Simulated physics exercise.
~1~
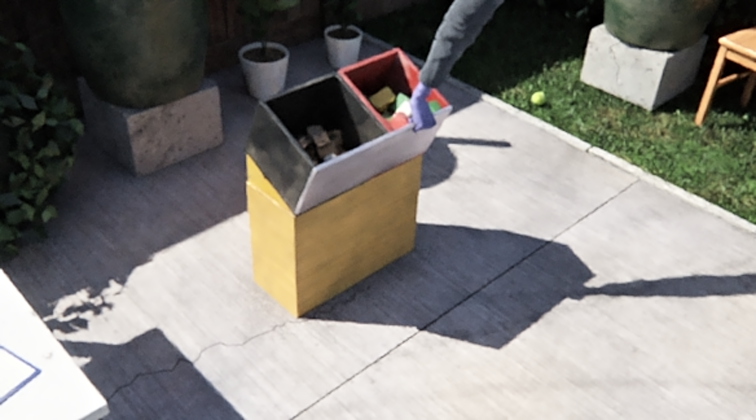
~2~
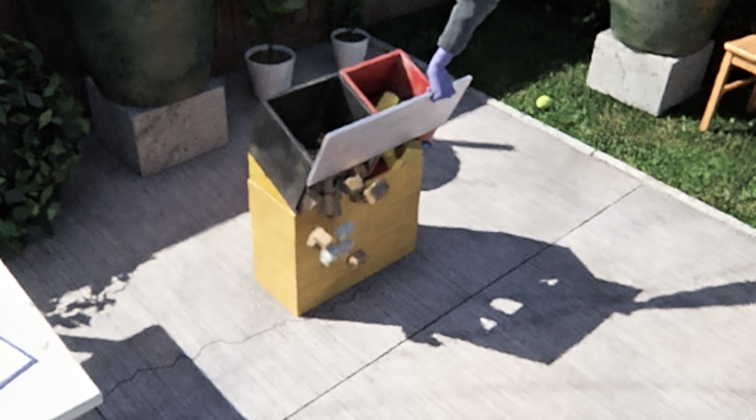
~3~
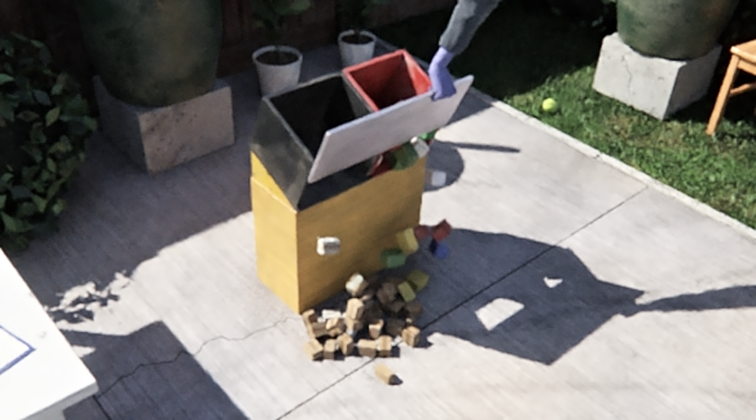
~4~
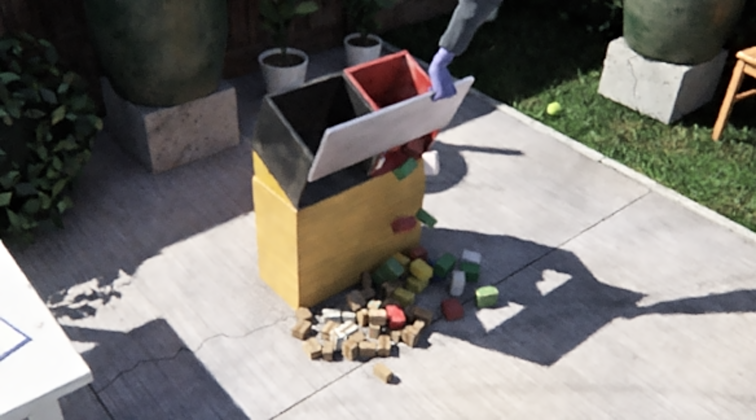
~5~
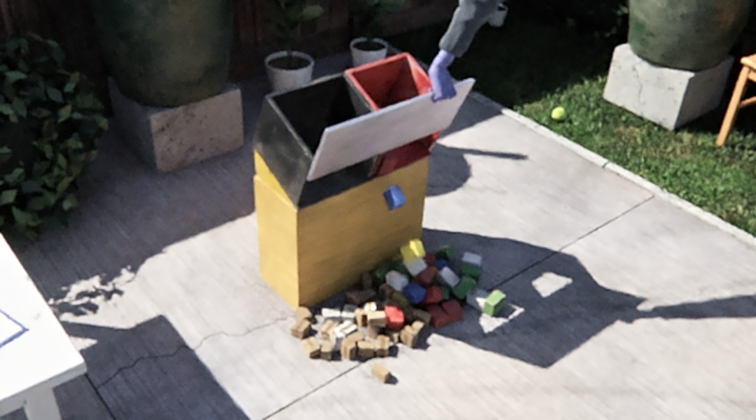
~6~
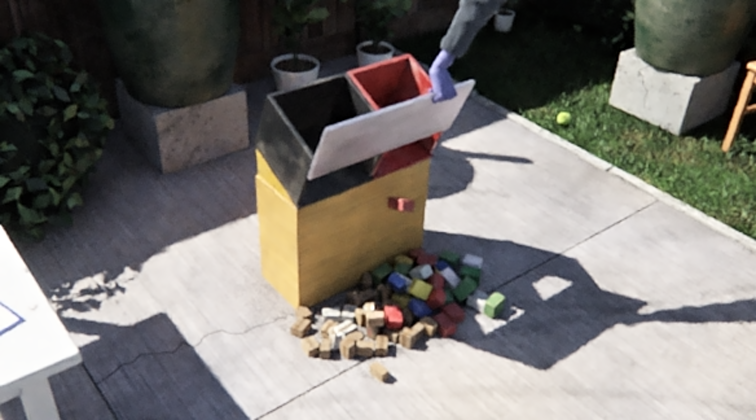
Brown blocks, then coloured ones, tumbling from black and red chutes as a gloved hand lifts the gate, ending heaped on paving.
